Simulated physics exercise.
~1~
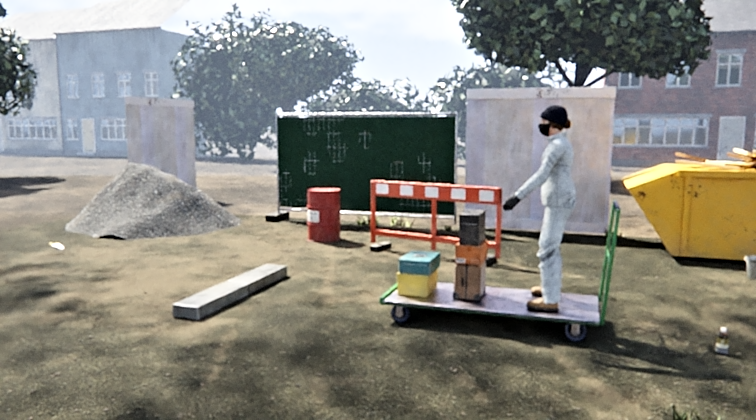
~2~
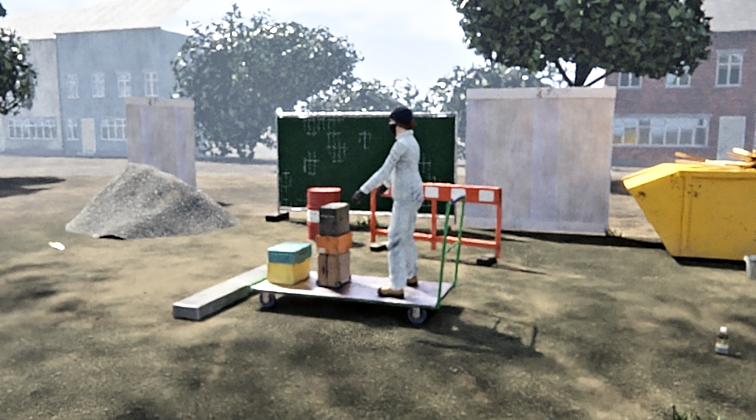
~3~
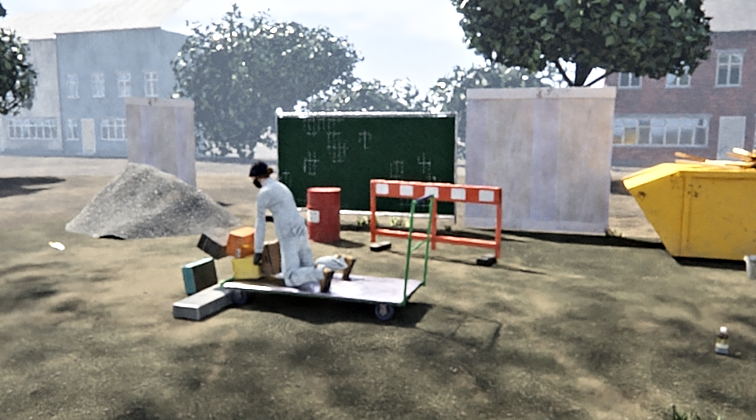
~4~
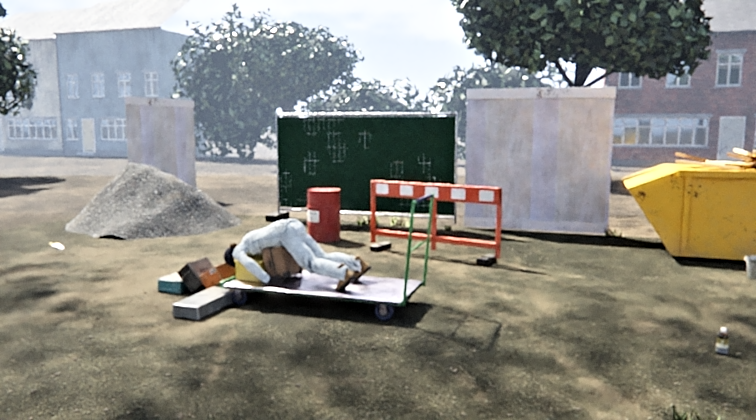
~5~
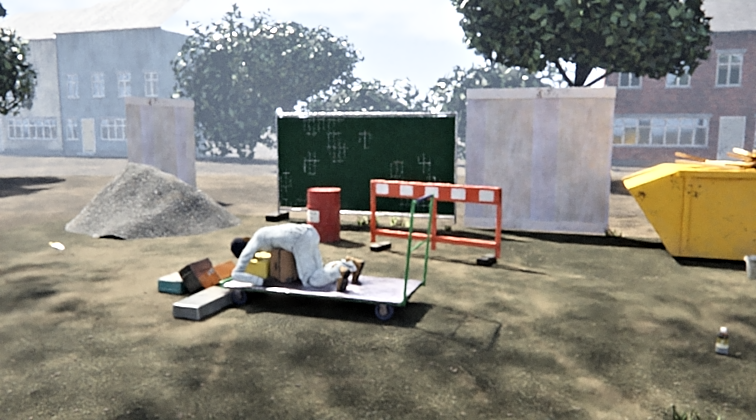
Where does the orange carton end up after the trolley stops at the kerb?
It goes over the front edge of the trolley and ends up tipped over beyond it, beside the black and teal boxes.
A trolley carrying a worker in pale overalls and a few boxes rolled left and stopped against a low kerb. Three boxes tumbled off the front, while the worker buckled forward and ended up slumped over the two left on board.
